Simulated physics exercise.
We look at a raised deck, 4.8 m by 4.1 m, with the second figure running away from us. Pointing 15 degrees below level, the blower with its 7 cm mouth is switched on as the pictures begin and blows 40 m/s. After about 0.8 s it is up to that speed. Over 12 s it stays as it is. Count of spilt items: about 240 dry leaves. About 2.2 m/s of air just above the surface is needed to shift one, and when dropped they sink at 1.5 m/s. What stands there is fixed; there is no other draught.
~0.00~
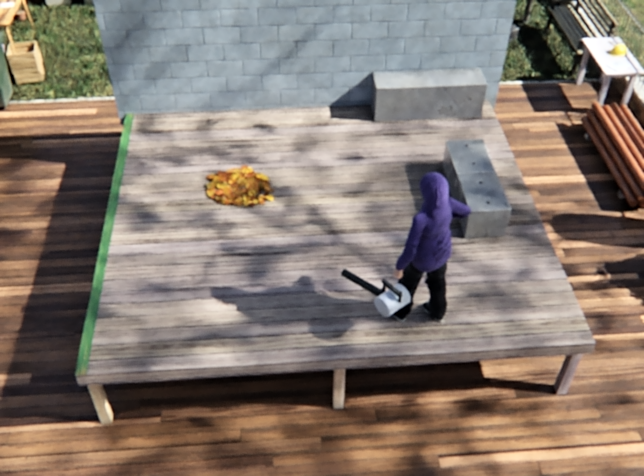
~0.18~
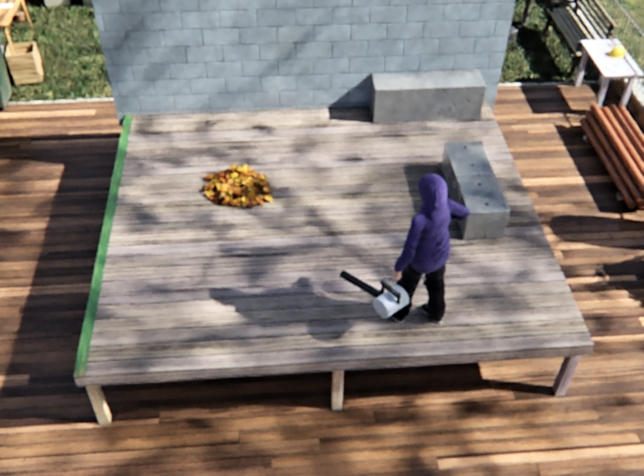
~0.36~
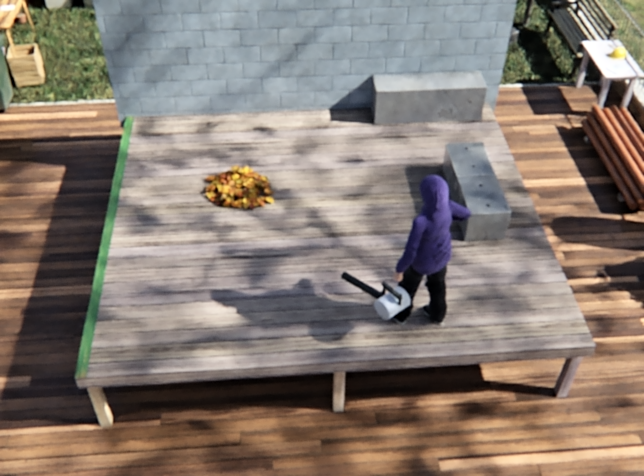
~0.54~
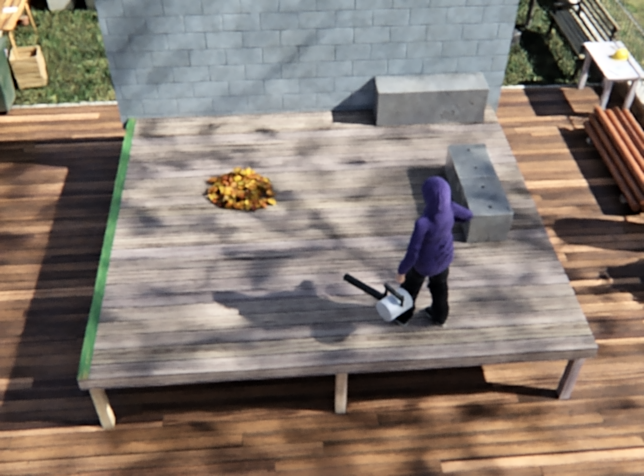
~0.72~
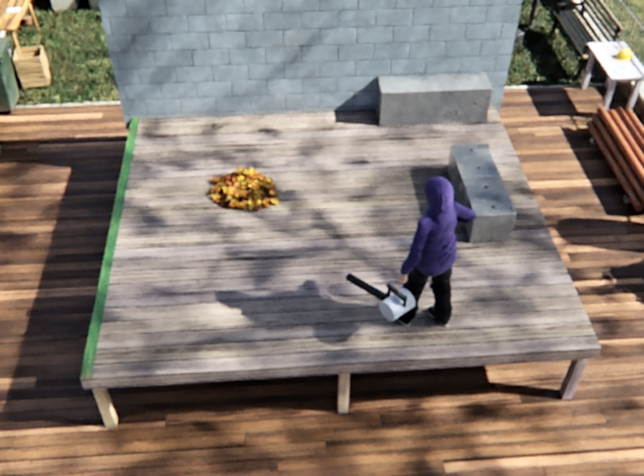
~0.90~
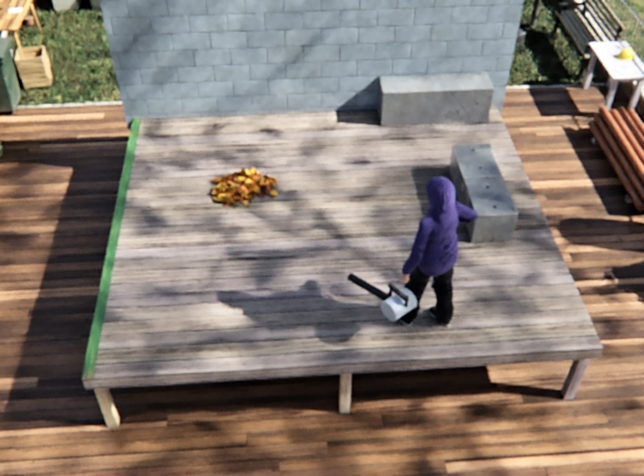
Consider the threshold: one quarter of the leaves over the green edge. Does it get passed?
The count over that edge is going to pass a quarter.
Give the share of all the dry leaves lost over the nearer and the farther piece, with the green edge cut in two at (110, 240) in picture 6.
Roughly 0 per cent nearer, roughly 60 per cent farther.
After 2.4 s, 62 % are on the move or not yet settled, 35 % are over the green edge; the middle of those still in play is near (190, 117).
After 3.8 s, 44 % are on the move or not yet settled, 43 % are over the green edge; the middle of those still in play is near (193, 115).
After 6.6 s, 31 % are on the move or not yet settled, 52 % are over the green edge; the middle of those still in play is near (198, 115).
After 12.0 s, at the end, 62 % are over the green edge; the middle of those still in play is near (205, 115).
